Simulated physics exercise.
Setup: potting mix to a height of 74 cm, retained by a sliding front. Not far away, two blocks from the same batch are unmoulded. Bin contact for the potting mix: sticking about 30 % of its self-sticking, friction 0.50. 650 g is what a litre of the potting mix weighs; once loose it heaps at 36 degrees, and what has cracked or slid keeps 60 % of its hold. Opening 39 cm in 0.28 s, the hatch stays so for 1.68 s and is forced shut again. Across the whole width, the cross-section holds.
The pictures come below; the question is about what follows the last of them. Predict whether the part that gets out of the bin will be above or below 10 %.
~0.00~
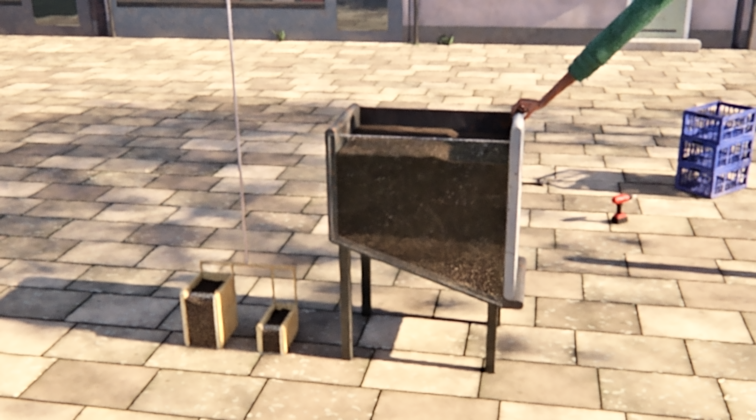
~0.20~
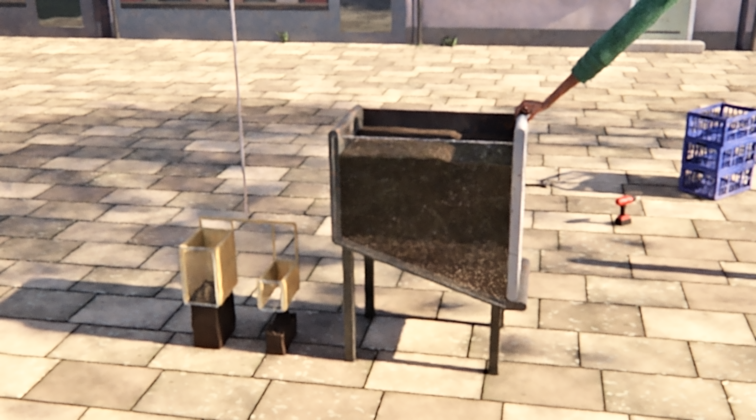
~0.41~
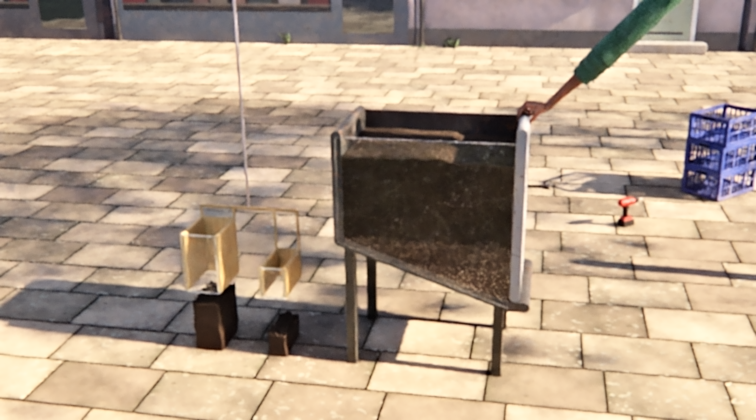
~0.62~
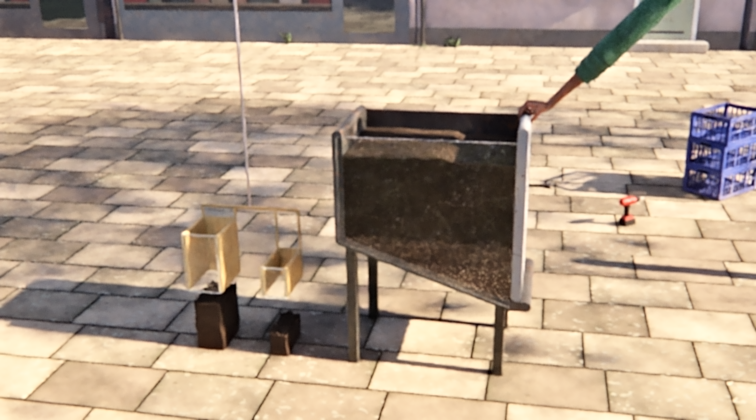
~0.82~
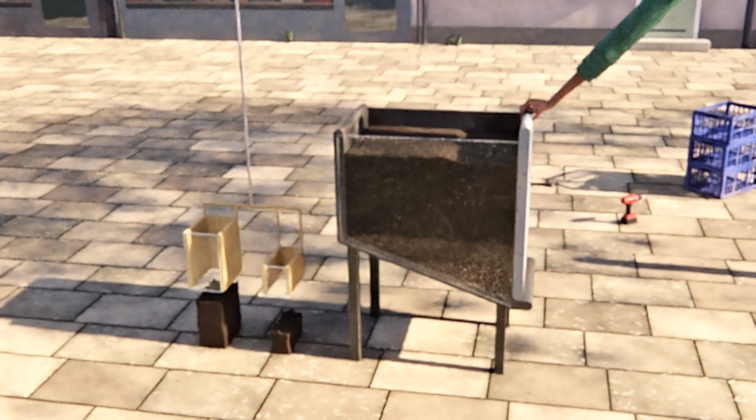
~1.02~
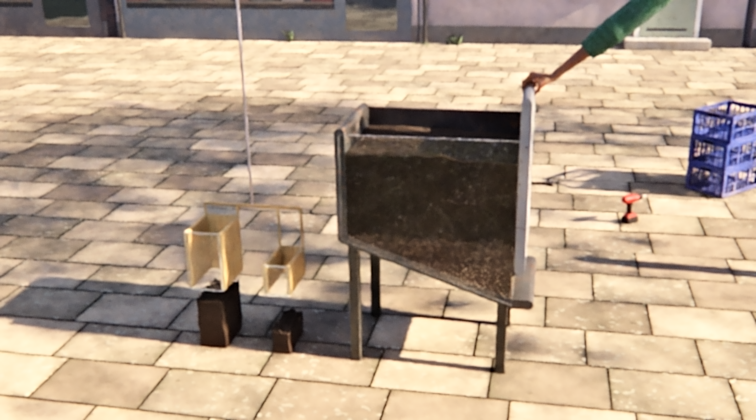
It will be below.
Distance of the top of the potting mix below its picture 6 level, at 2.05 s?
Some 0 cm.
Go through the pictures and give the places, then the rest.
The first frame shows top of the hatch at (516, 132), not yet moved; crest of the potting mix at (341, 153); block heights 30 cm, 14 cm (left to right).
The second frame shows top of the hatch at (520, 134), not yet moved; crest of the potting mix at (344, 155); block heights 30 cm, 14 cm (left to right).
The third frame shows top of the hatch at (522, 135), not yet moved; crest of the potting mix at (346, 156); block heights 30 cm, 14 cm (left to right).
The fourth frame shows top of the hatch at (523, 134), not yet moved; crest of the potting mix at (348, 155); block heights 30 cm, 14 cm (left to right).
The fifth frame shows top of the hatch at (525, 133), not yet moved; crest of the potting mix at (349, 154); block heights 30 cm, 14 cm (left to right).
The sixth frame shows top of the hatch at (527, 105), moved 13 cm; crest of the potting mix at (350, 153); block heights 30 cm, 14 cm (left to right).
After 1.50 s, the hatch is 39 cm open and 0 % is out.
After 2.05 s, the hatch is 39 cm open and 0 % is out.
After 2.61 s, the hatch is 39 cm open and 0 % is out.
After 3.17 s, the hatch is 9.7 cm open and 1 % is out.
After 3.64 s, the hatch is shut and 1 % is out.
